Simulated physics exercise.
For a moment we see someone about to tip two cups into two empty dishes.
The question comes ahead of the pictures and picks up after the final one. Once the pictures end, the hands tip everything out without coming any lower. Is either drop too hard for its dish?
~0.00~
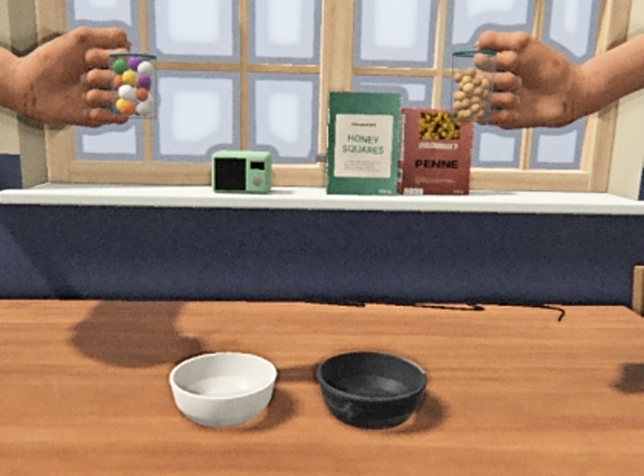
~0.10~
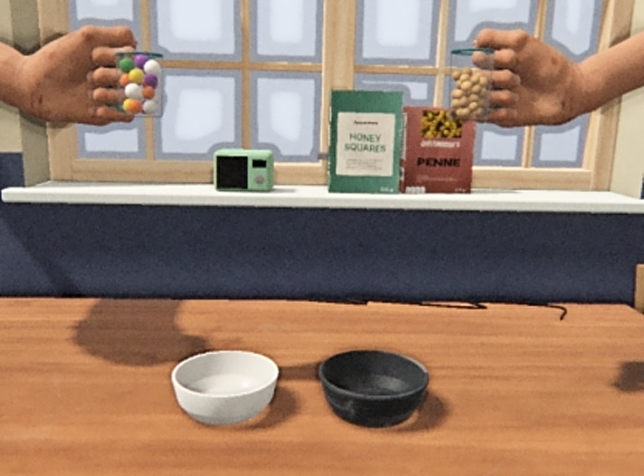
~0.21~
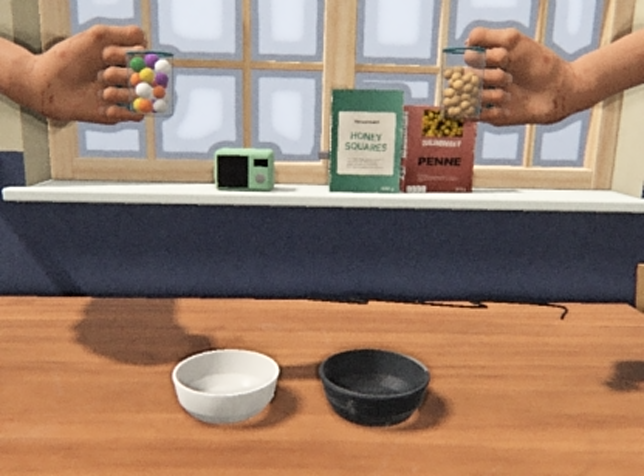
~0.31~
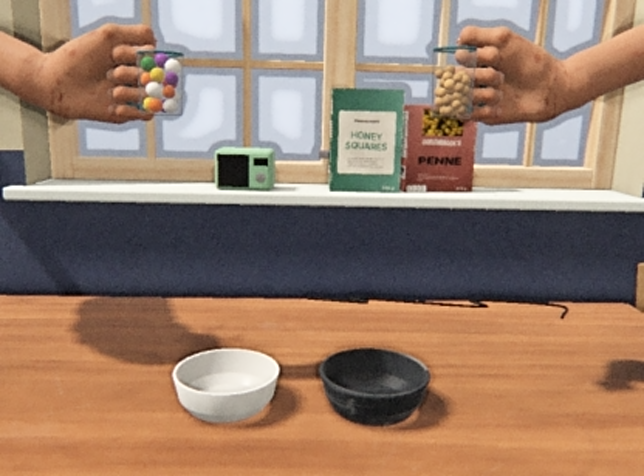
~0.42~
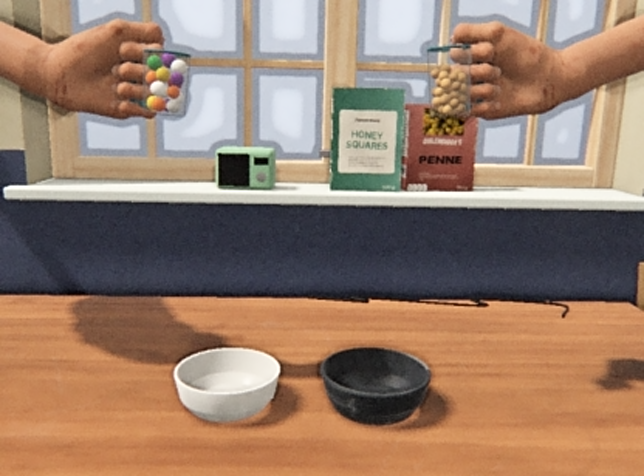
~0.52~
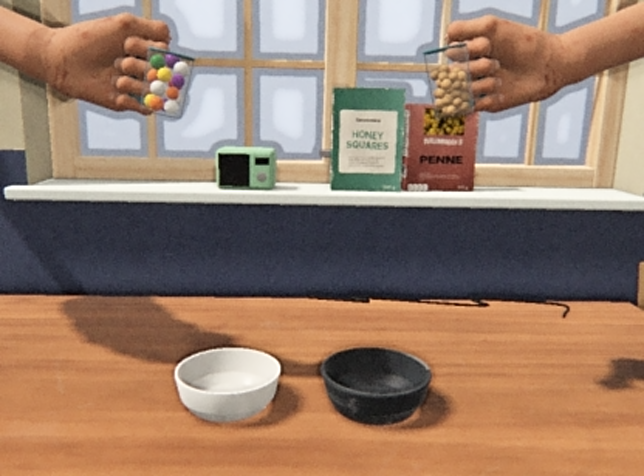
As I see it, left dish lets bits escape; right dish lets bits escape.
After 1.14 s, left, all still in the cup; right, all still in the cup.
After 1.68 s, left, most still in the cup, a small part in the dish, about a quarter in the air; right, nearly all still in the cup, a stray few in the air.
After 2.14 s, left, about a third in the dish, about a third outside the dish, about a third in the air; right, about two thirds in the dish, a small part outside the dish, about a quarter in the air.
By the end (3.1 s), left, about a third in the dish, about two thirds outside the dish; right, most in the dish, about a quarter outside the dish.
